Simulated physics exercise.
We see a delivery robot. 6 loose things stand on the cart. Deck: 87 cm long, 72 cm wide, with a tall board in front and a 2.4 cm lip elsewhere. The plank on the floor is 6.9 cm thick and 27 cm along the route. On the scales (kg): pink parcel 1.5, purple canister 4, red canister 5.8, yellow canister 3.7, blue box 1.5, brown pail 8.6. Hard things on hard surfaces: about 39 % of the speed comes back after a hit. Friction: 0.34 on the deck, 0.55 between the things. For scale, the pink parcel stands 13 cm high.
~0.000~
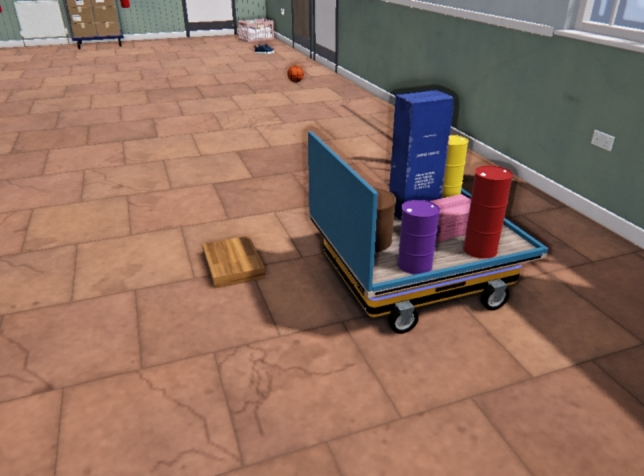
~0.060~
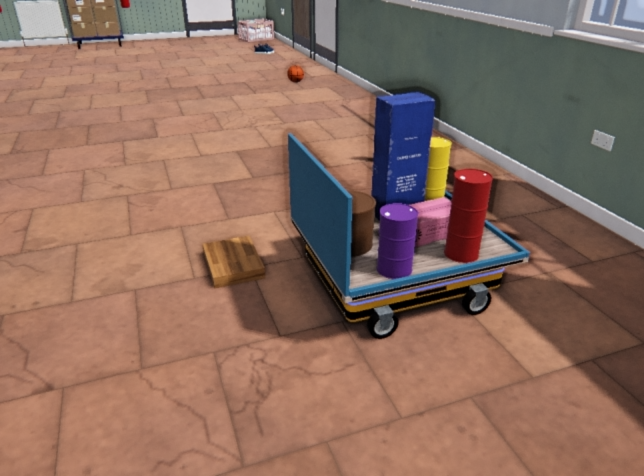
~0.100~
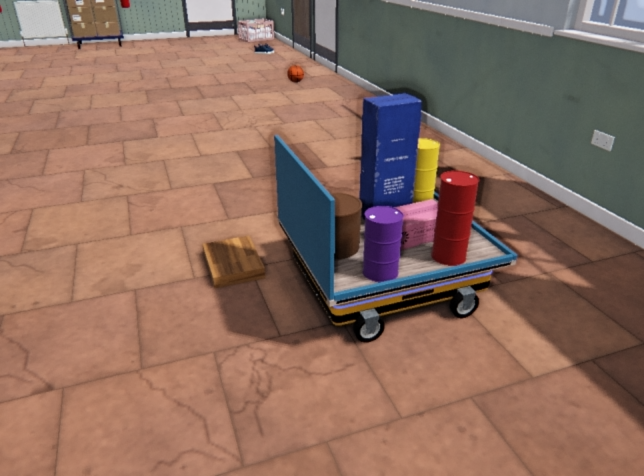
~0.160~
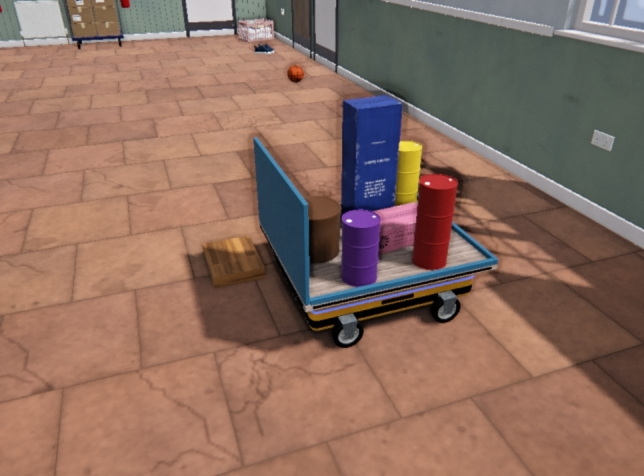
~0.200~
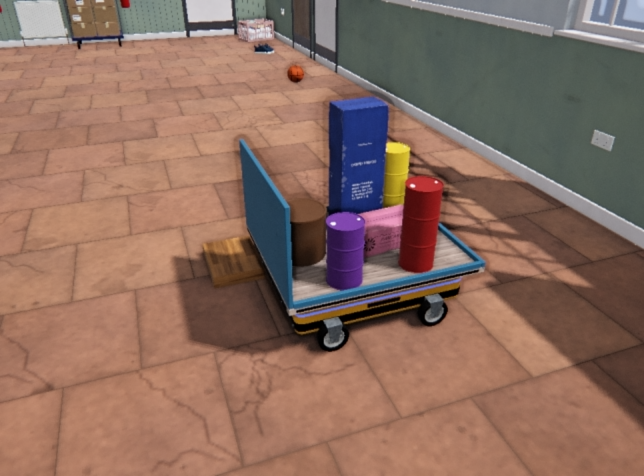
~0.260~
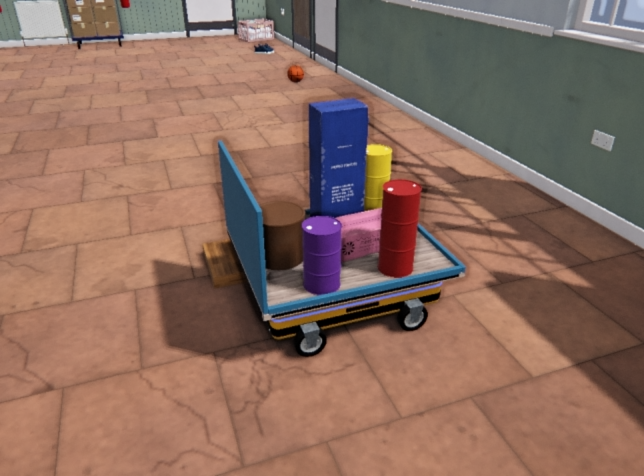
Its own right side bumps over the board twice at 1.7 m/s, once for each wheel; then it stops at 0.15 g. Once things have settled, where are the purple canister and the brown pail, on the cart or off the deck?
The purple canister gets thrown off; the brown pail remains on the deck.
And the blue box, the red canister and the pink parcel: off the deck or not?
The blue box ends on the cart; the red canister finishes off the deck; the pink parcel is still on the cart.
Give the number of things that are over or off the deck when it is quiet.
In all, 4.
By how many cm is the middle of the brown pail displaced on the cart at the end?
Some 4 cm.
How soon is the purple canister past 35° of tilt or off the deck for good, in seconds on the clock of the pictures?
Near 0.5 s.
After 0.66 s, cart has run 112 cm; purple canister leaning 65° near (190, 298); brown pail leaning 37° near (142, 256); blue box leaning 35°.
After 1.06 s, cart has run 178 cm; purple canister now off the deck; brown pail leaning 8°; blue box on its side.
After 1.56 s, cart has run 231 cm; red canister and yellow canister now off the deck; brown pail slid 4 cm; blue box on its side.
By the end (2.5 s), off the deck, purple canister, red canister and yellow canister; tipped over on the cart, blue box; the other 2 in place, give or take 10 cm.
